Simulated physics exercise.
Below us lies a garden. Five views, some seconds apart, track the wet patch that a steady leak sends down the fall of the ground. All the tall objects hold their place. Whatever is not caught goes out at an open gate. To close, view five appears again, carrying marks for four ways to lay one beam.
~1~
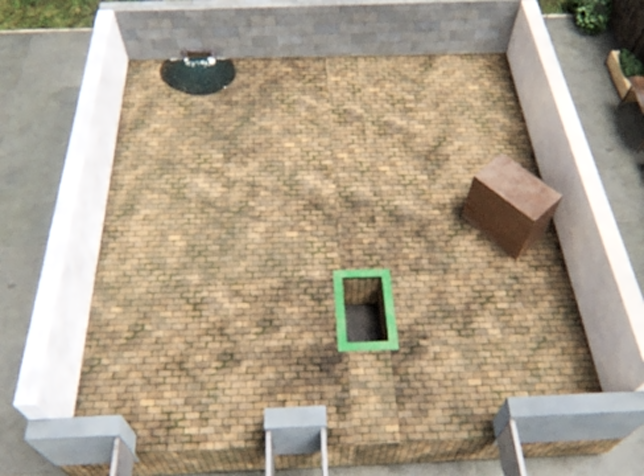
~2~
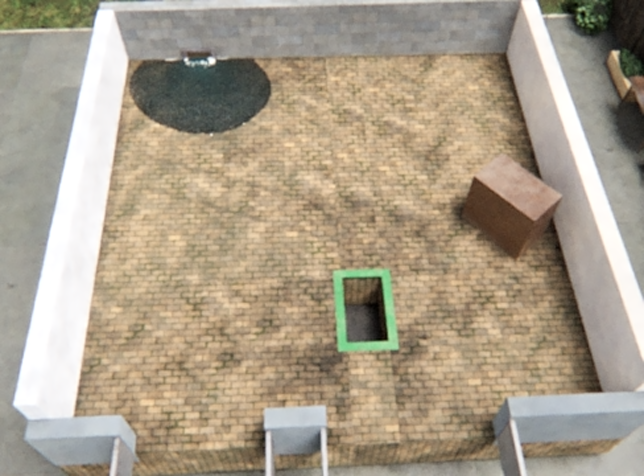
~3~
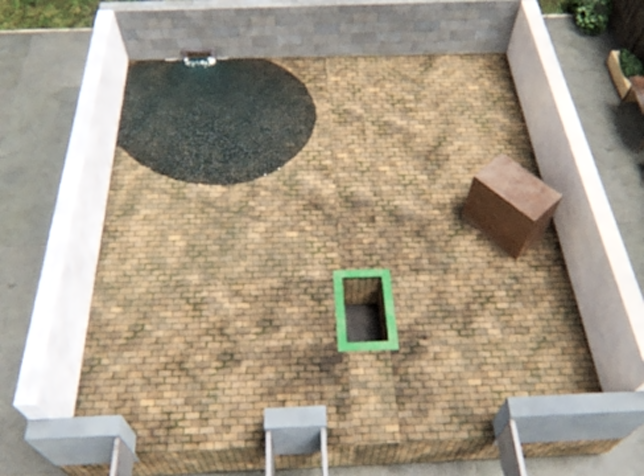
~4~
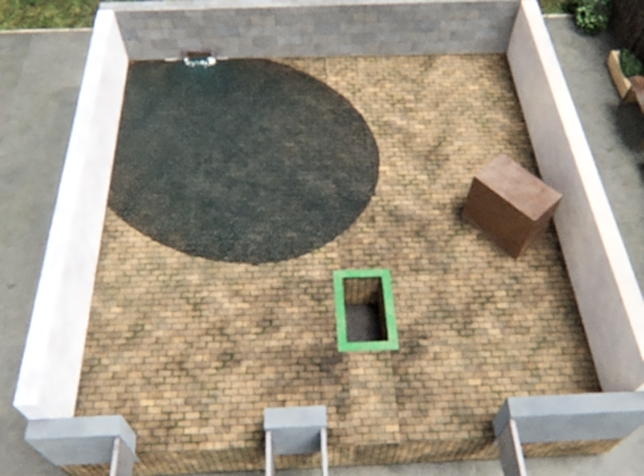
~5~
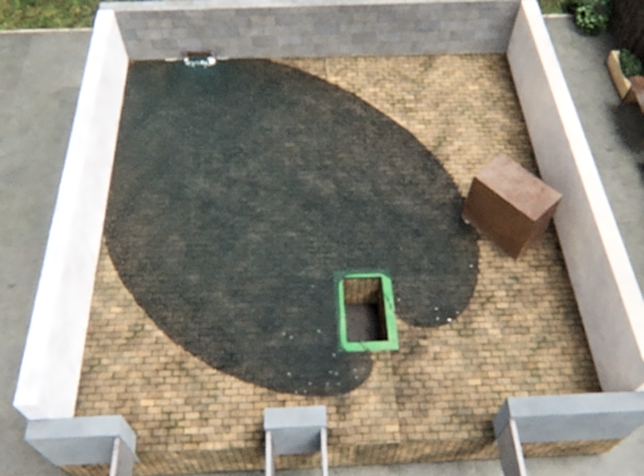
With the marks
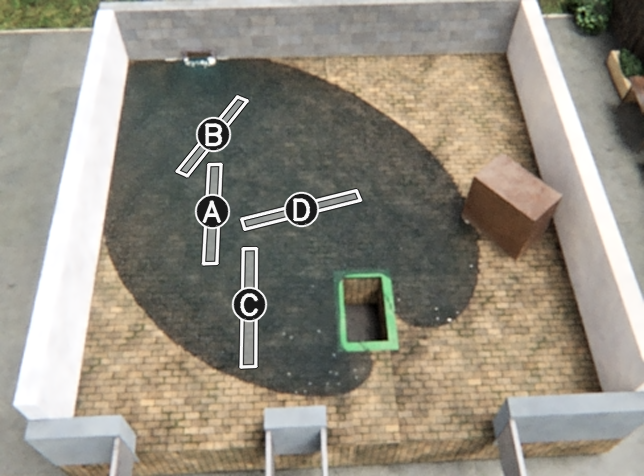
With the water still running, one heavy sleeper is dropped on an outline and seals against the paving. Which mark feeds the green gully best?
Choose C.
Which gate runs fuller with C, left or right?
The right gate.
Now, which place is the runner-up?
Place A.
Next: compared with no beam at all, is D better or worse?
It is worse.
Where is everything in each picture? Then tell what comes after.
The first picture shows outfall at (199, 55); green gully at (365, 309); open gate at (409, 424); open gate at (203, 433); 2 % of the ground under water, visible out to (199, 90); green gully still dry.
In the second picture, 7 % of the ground under water, visible out to (217, 128); green gully still dry.
In the third picture, 16 % of the ground under water, visible out to (270, 168); green gully still dry.
In the fourth picture, 31 % of the ground under water, visible out to (314, 243); green gully still dry.
In the fifth picture, 52 % of the ground under water, visible out to (364, 368); green gully taking water.
In white, A from (210, 263) to (214, 164); B from (182, 173) to (242, 98); C from (248, 366) to (249, 248); D from (243, 224) to (358, 195).
With A, about 19 % of the stream goes into the green gully, about 79 % out by the gates.
With B, about 9 % of the stream goes into the green gully, about 89 % out by the gates.
With C, about 27 % of the stream goes into the green gully, about 71 % out by the gates.
With D, about 6 % of the stream goes into the green gully, about 91 % out by the gates.
